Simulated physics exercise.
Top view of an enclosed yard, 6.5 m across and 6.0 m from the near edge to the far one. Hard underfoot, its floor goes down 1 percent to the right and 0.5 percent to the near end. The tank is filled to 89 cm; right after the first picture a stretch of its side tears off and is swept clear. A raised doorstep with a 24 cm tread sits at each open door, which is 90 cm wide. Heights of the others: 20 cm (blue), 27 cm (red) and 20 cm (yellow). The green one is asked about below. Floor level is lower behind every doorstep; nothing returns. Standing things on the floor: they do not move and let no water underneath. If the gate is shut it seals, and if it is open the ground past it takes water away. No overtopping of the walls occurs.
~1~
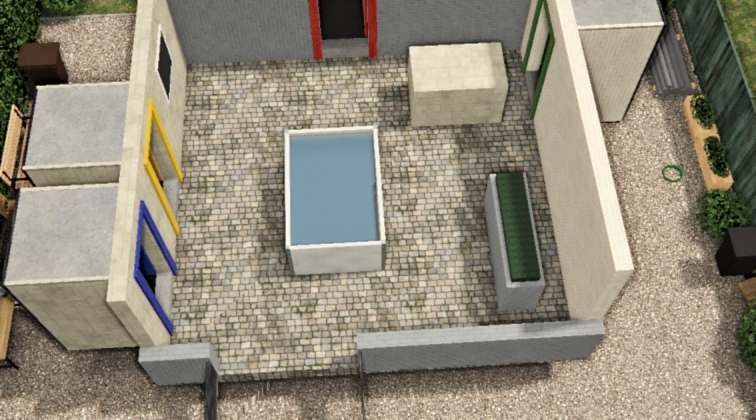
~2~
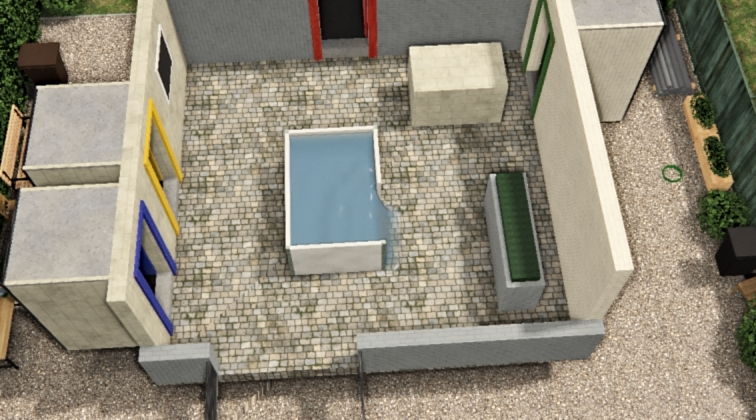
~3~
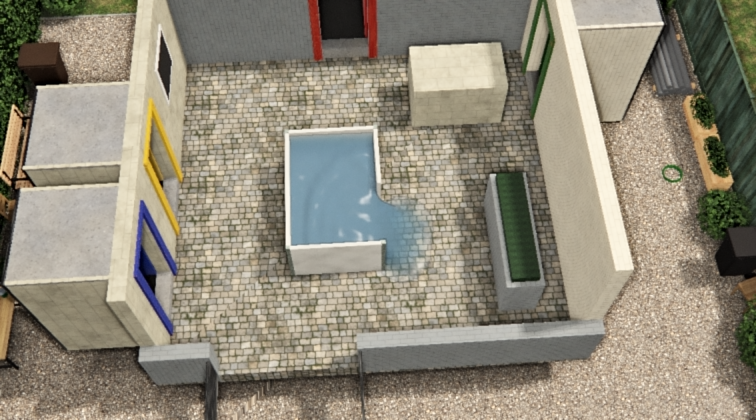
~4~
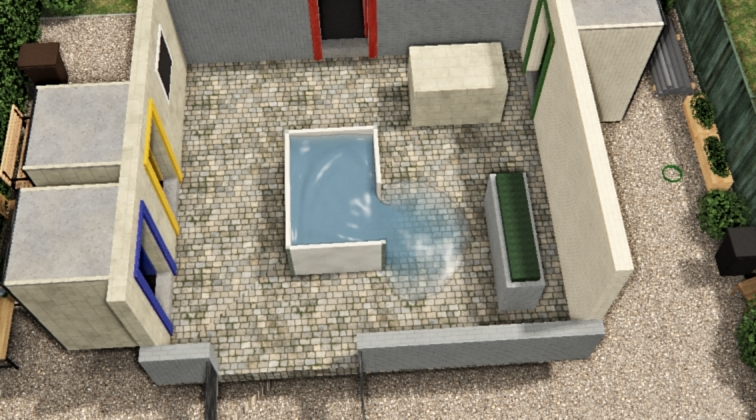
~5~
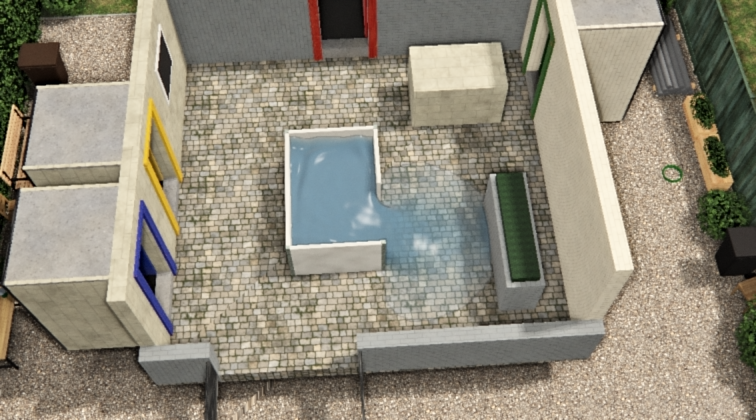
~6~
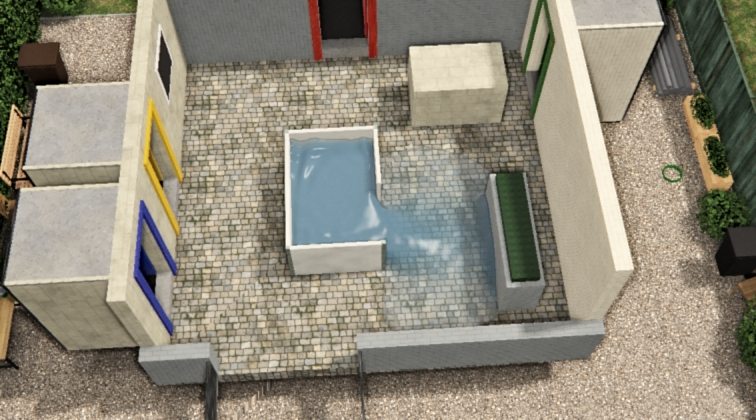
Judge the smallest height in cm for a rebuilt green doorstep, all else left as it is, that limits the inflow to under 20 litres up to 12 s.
Roughly 13.5 cm at the least.
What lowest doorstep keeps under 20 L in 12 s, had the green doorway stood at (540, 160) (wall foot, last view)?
16 cm.
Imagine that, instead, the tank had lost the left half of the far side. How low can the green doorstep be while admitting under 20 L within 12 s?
The answer is some 15 cm.
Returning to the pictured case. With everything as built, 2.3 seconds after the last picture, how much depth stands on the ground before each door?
Door by door, in centimetres - green 12, blue 0, red 0, yellow 0.
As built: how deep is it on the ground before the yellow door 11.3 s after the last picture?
8.0 cm.
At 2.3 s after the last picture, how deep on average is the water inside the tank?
The mean depth is about 28 cm.
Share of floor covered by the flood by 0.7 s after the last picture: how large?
Approximately 25 %.
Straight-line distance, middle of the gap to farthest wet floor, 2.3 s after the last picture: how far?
Roughly 5.0 metres.
Then, 0.7 s after the last picture water covers 25 % of the floor, deepest (56 cm) near (485, 344); it has not reached the green door.
Then, 2.3 s after the last picture water covers 55 % of the floor, deepest (36 cm) near (563, 340); 12 cm at the green door, 7 litres in over its 13 cm doorstep.
Then, 11.3 s after the last picture water covers 100 % of the floor, deepest (14 cm) near (355, 59); 9 cm at the green door, 24 litres in over its 13 cm doorstep.
At the green door as built, the water peaked near 16 cm, 7.7 s after the last picture.
With a doorstep of 12.5 cm, 29 litres would have come in within the 12 s; with 16.5 cm, 6 litres. So under 20 litres takes about 13.5 cm.
